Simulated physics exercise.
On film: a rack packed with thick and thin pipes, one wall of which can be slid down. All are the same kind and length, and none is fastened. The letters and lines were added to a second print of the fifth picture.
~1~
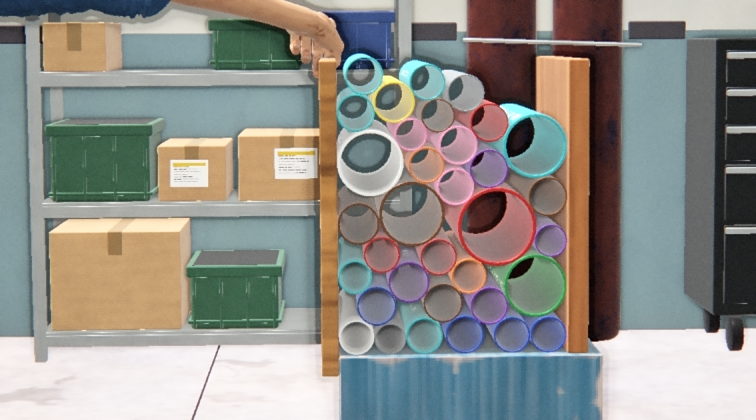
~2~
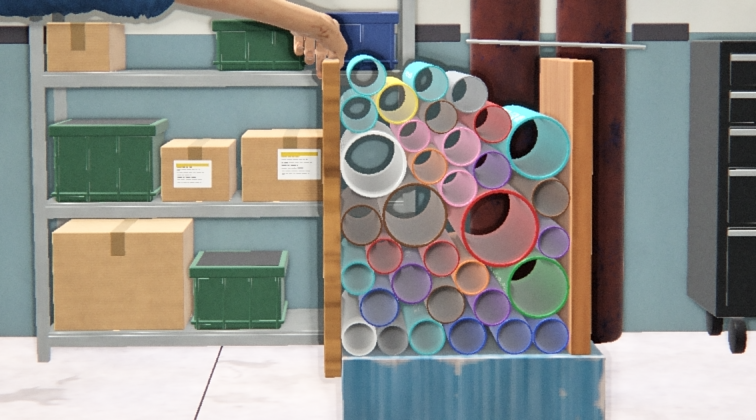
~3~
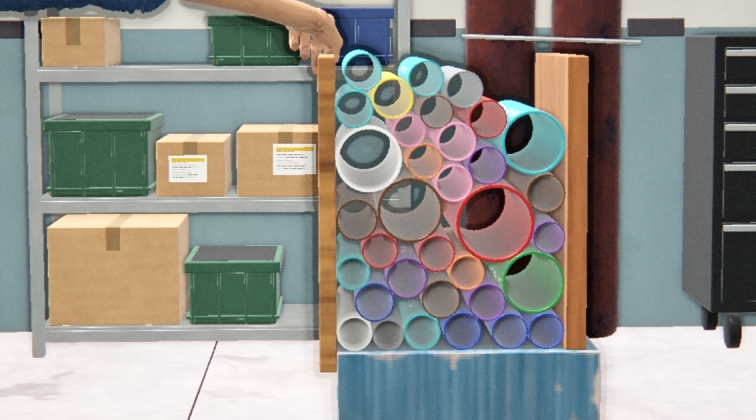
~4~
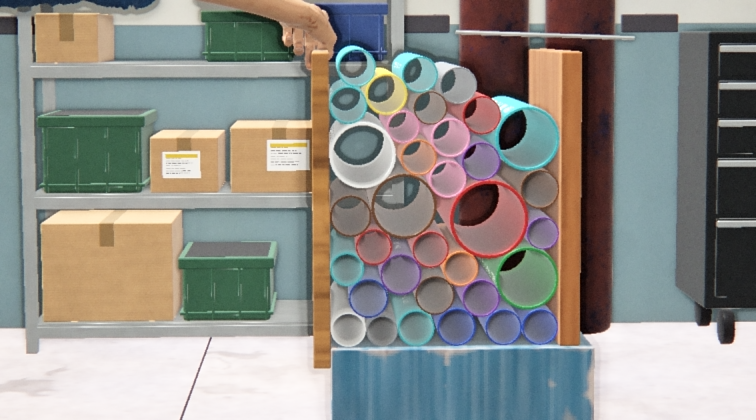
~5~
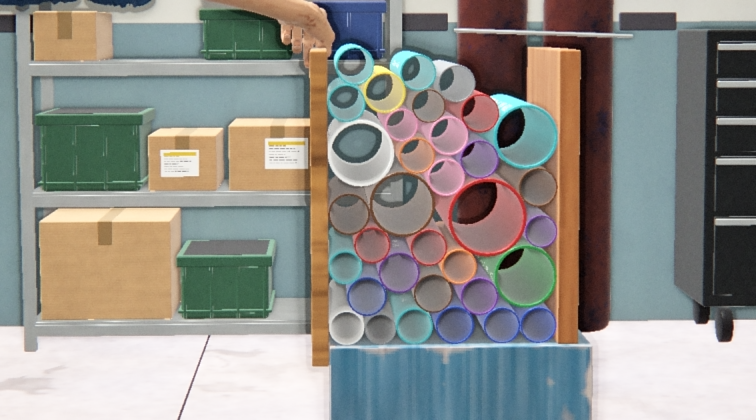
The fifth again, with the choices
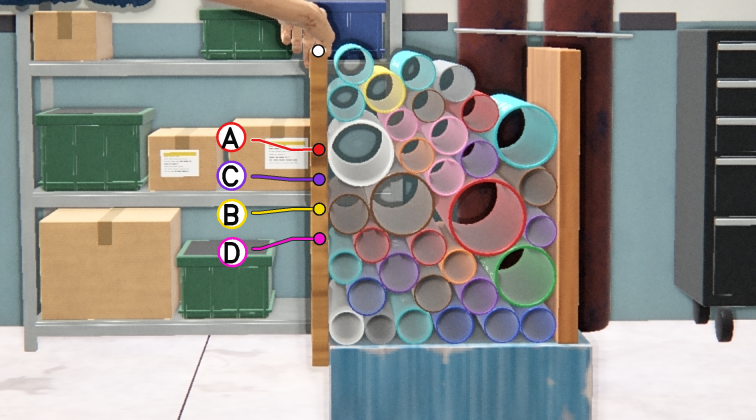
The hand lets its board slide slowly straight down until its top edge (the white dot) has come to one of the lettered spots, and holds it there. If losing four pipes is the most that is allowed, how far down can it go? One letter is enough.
The last mark within the limit is C.
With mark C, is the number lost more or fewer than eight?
Fewer than eight.
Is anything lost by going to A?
At A: Yes.
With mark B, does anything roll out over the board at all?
Yes, at B.
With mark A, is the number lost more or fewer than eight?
Fewer than eight.
On the marked copy, A at (319, 149); B at (319, 209); C at (319, 179); D at (320, 239); the white dot at (318, 51).
With C. Early on, top of the board (327, 122).
Further on, top of the board (328, 179).
At the end, top of the board (328, 179), four out over the board.
As for the rest, A two out over the board; B more than four out over the board; D more than four out over the board.
